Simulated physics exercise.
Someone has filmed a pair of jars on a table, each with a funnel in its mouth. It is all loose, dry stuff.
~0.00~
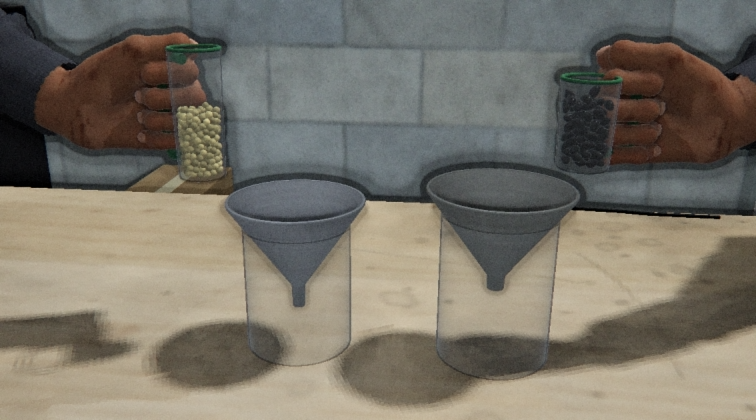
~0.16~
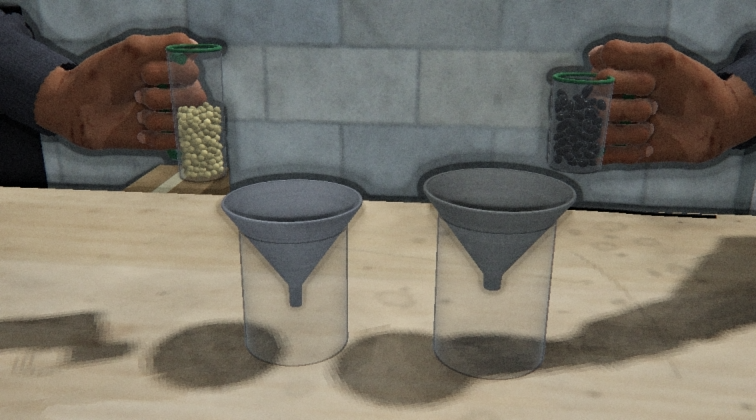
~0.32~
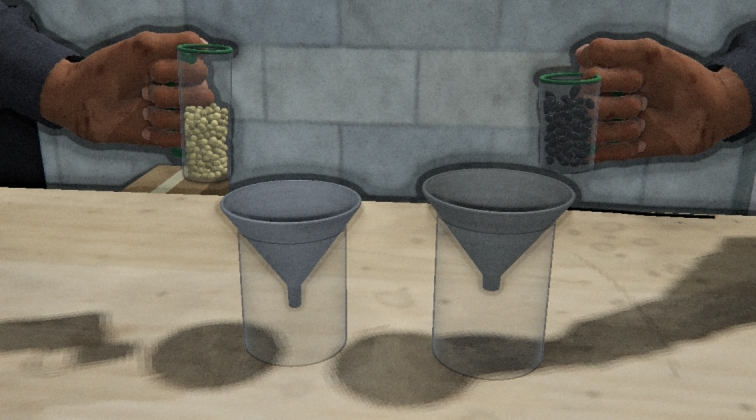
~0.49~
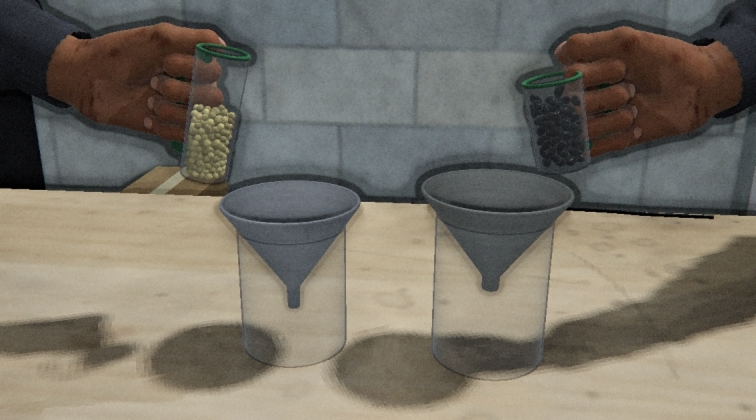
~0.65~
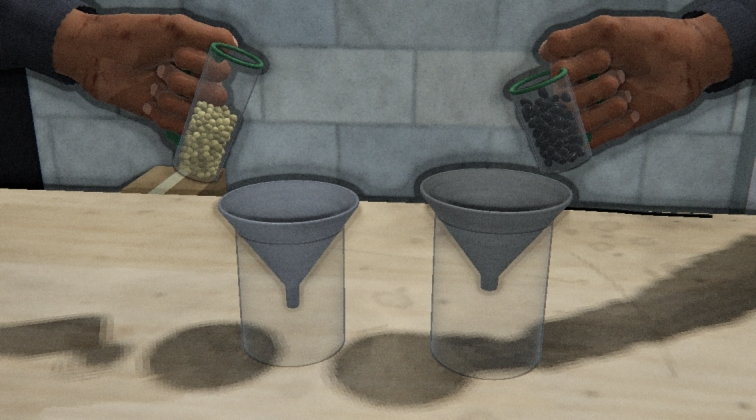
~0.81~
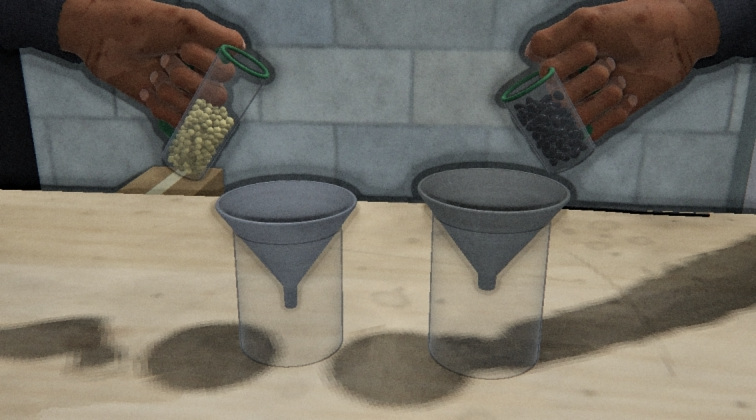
Two hands holding clear, green-rimmed containers, pale beans on the left and dark beans on the right, move slightly inward, then tilt them toward each other above a wooden table with two funnel-topped clear jars.
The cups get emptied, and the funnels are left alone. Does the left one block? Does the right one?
In the end the left one holds most of it back, and the right one holds most of it back.
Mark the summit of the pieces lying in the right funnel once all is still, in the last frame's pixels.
Near (465, 224).
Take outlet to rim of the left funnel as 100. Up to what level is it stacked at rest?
Near 65 %.
After 1.14 s, left, the whole lot still in the cup; right, the whole lot still in the cup.
After 1.55 s, left, the whole lot still in the cup; right, the whole lot still in the cup.
After 2.00 s, left, all but a few still in the cup, a little in or over the funnel; right, the bulk still in the cup, a little in or over the funnel, only a few down in the jar.
In the end (2.9 s), left, all but a few stuck in the funnel, only a few down in the jar; right, all but a few stuck in the funnel, only a few down in the jar.
